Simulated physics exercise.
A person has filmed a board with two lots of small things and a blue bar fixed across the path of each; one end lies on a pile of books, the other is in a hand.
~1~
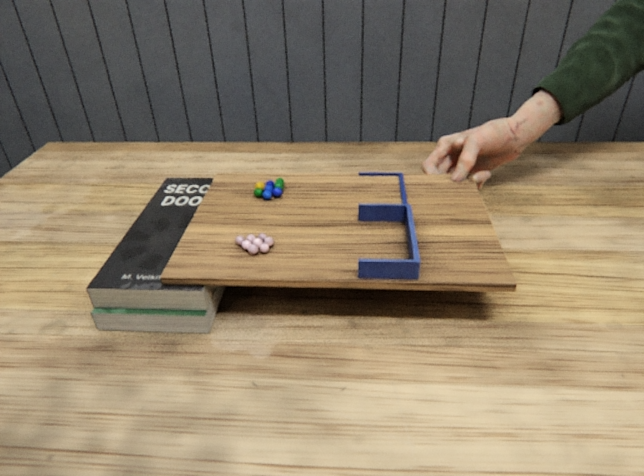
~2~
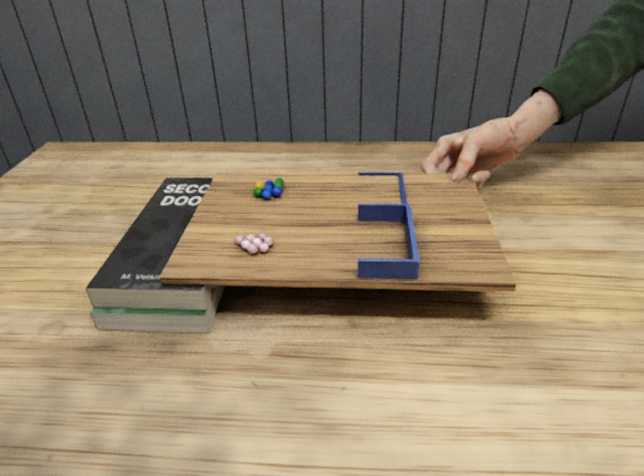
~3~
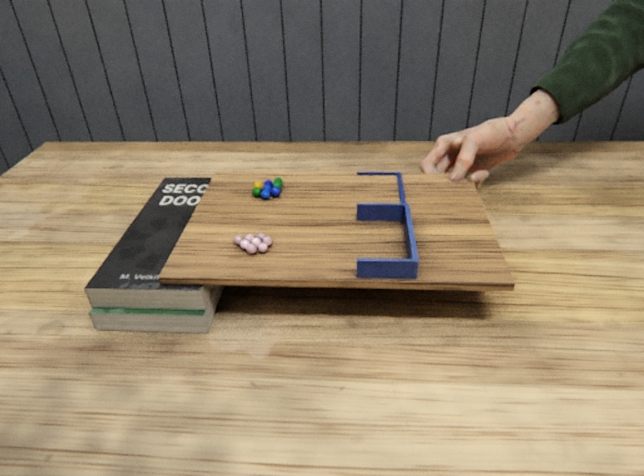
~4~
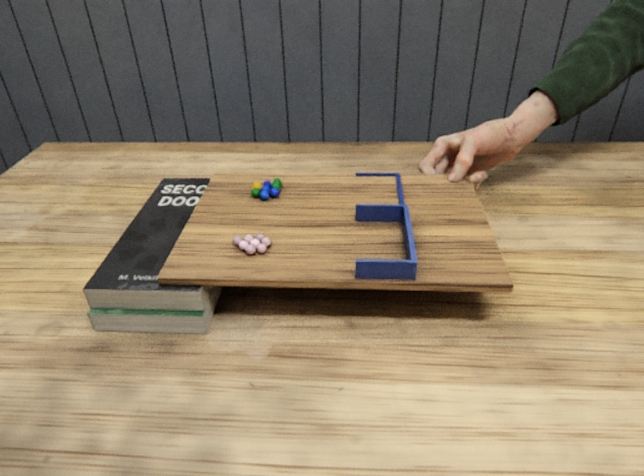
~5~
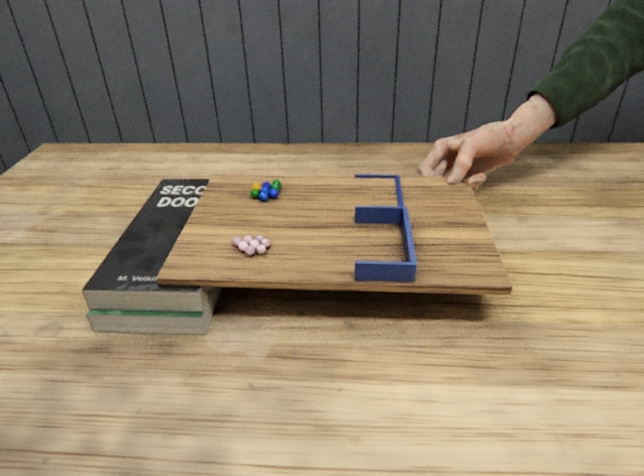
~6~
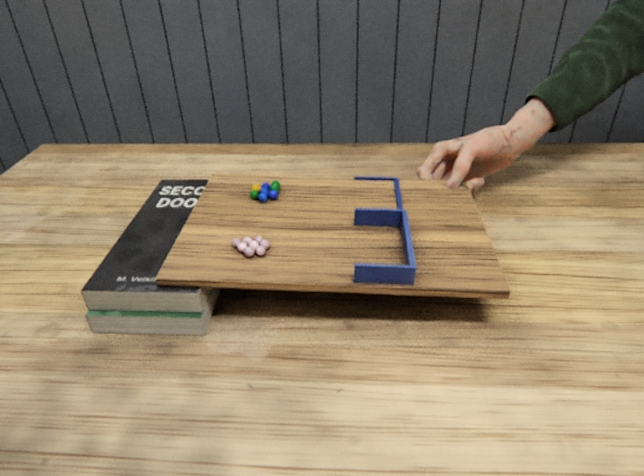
Wooden board resting on books at left, a hand slightly lowering its right end, pink and multicoloured beads staying still near blue bars.
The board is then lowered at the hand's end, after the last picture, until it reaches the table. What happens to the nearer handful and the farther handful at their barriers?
Result: The nearer handful is kept back; the farther handful gets past.
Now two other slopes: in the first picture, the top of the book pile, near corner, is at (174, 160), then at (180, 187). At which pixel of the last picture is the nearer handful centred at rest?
(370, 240) and (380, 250).
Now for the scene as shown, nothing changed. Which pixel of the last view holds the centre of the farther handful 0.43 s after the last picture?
(293, 199) or so.
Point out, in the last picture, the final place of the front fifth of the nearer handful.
My best guess is around (395, 256) in the final picture.
Then, 0.19 s later than the last frame, board sloping at 5°; nearer handful where it was; farther handful where it was.
Then, 0.43 s later than the last frame, board sloping at 9°; nearer handful on its way down; farther handful on its way down.
Then, 0.69 s later than the last frame, board resting at 10°; nearer handful on its way down; farther handful on its way down.
When it is over, board resting at 10°; nearer handful gathered behind its bar; farther handful the larger part past its bar.
